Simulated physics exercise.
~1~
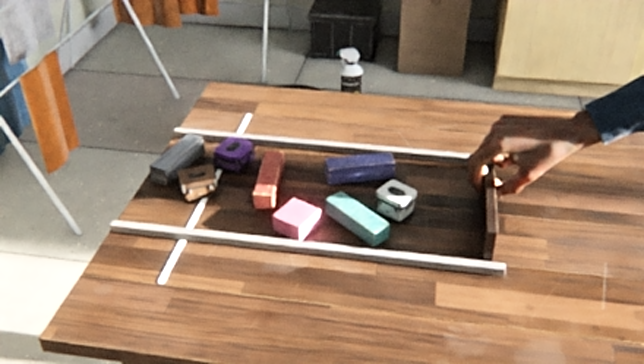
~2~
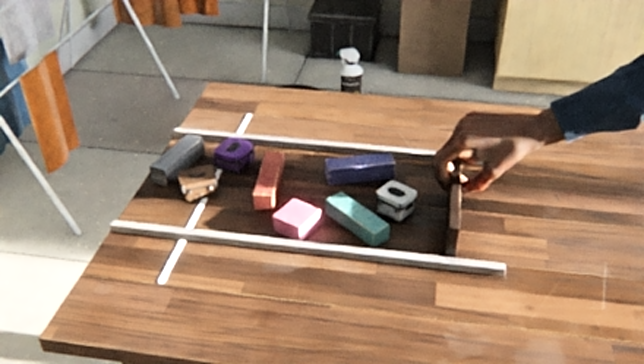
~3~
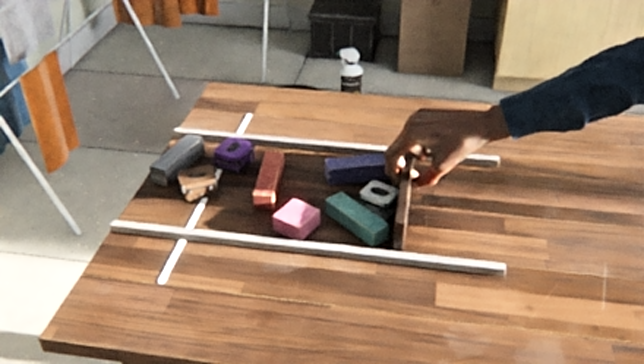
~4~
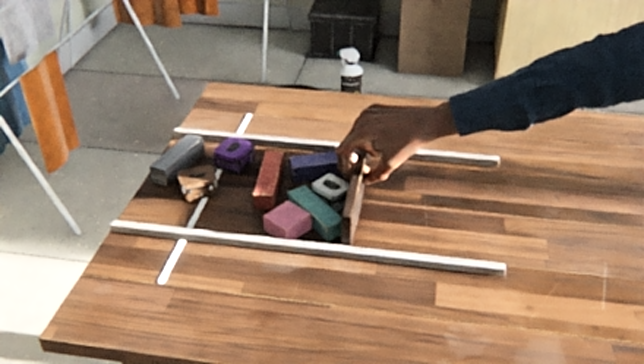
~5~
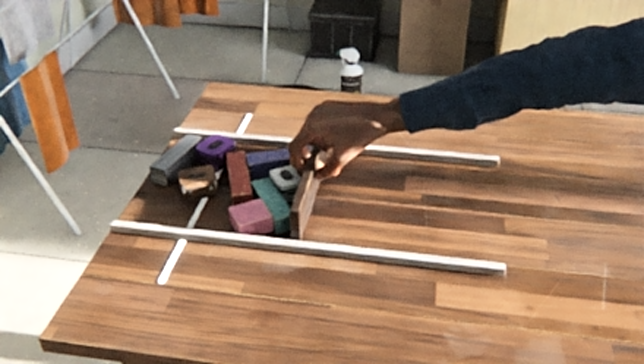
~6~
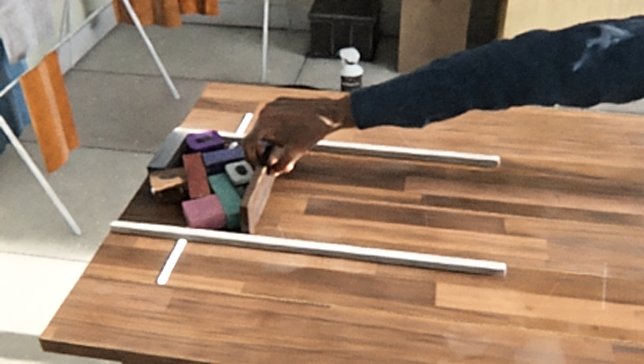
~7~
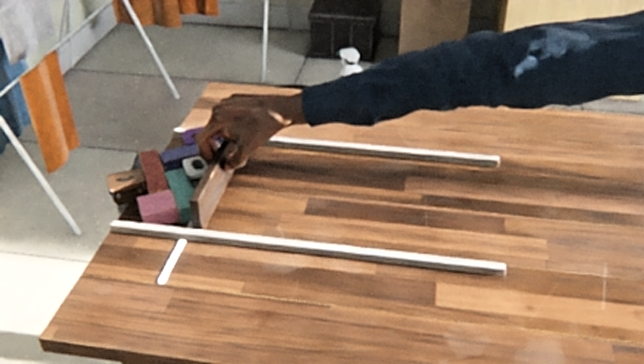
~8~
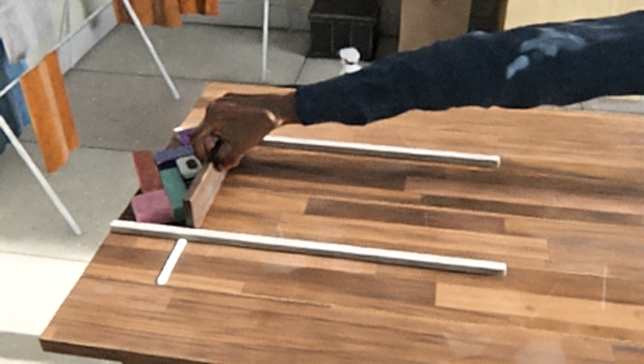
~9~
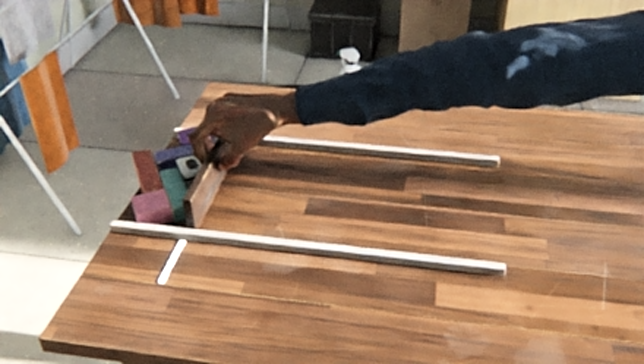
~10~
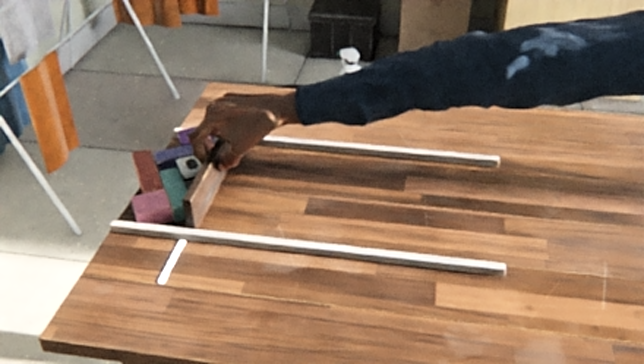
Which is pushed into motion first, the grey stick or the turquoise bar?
The turquoise bar moves first, as the board reaches it well before the pile is pressed up against the grey stick near the left edge.
